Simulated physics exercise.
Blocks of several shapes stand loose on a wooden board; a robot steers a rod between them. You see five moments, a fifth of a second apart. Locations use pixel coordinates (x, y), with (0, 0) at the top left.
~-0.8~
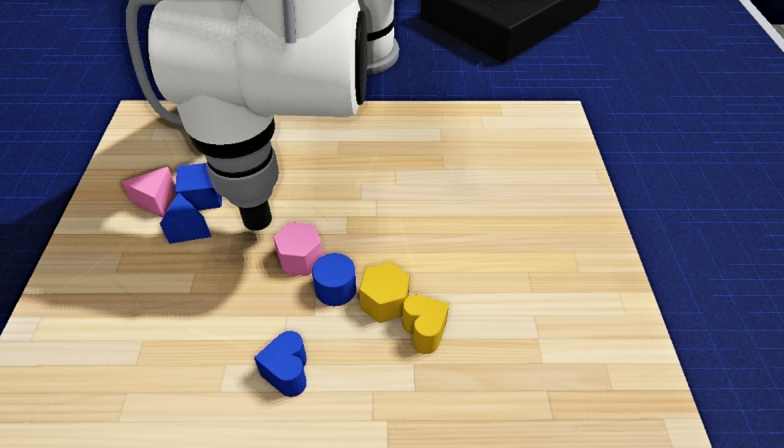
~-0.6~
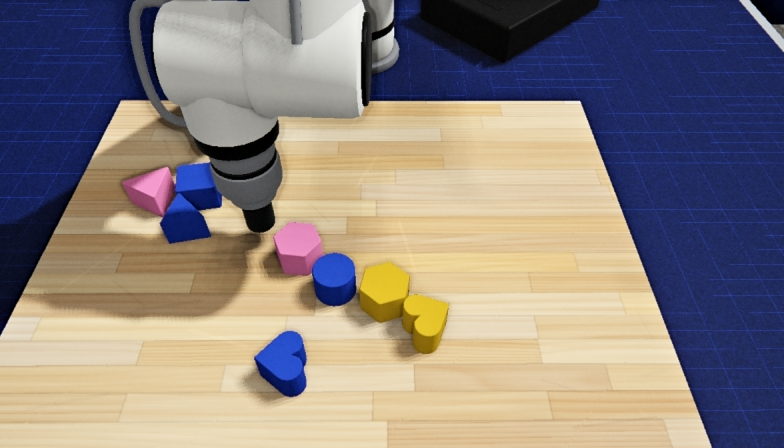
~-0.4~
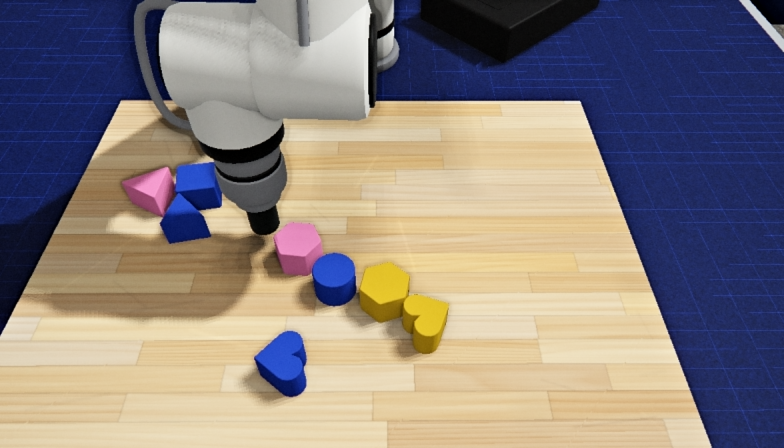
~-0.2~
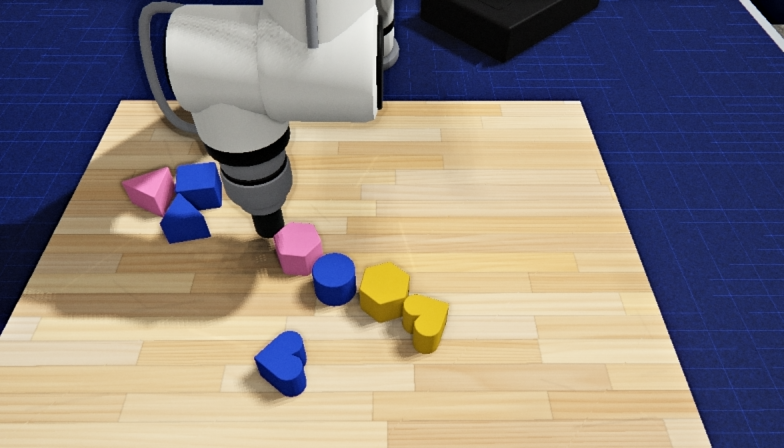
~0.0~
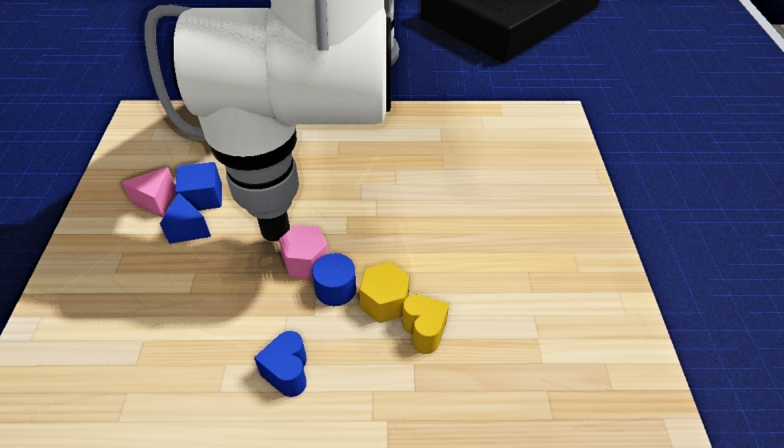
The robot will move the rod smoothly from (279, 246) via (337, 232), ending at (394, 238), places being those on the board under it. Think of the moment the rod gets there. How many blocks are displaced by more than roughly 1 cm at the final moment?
It moves one block.
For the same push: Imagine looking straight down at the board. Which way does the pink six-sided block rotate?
Seen from overhead, it turns clockwise.
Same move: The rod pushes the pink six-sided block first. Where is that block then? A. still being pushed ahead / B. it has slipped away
Correct choice: B.
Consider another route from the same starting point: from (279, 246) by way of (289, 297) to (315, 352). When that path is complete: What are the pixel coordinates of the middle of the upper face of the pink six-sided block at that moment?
The middle of its top is at (355, 334).
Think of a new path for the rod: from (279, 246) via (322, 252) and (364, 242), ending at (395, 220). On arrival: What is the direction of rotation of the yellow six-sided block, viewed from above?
The twist is anticlockwise.
The first path, step by step. One third of the way, rod (315, 221); pink six-sided block (319, 242), turned 35° clockwise; blue round block (337, 273).
Two thirds of the way, rod (356, 219); pink six-sided block (319, 242), turned 35° clockwise; blue round block (337, 273).
At the end, rod (394, 224); pink six-sided block (319, 242), turned 35° clockwise; blue round block (337, 273); yellow six-sided block in place.
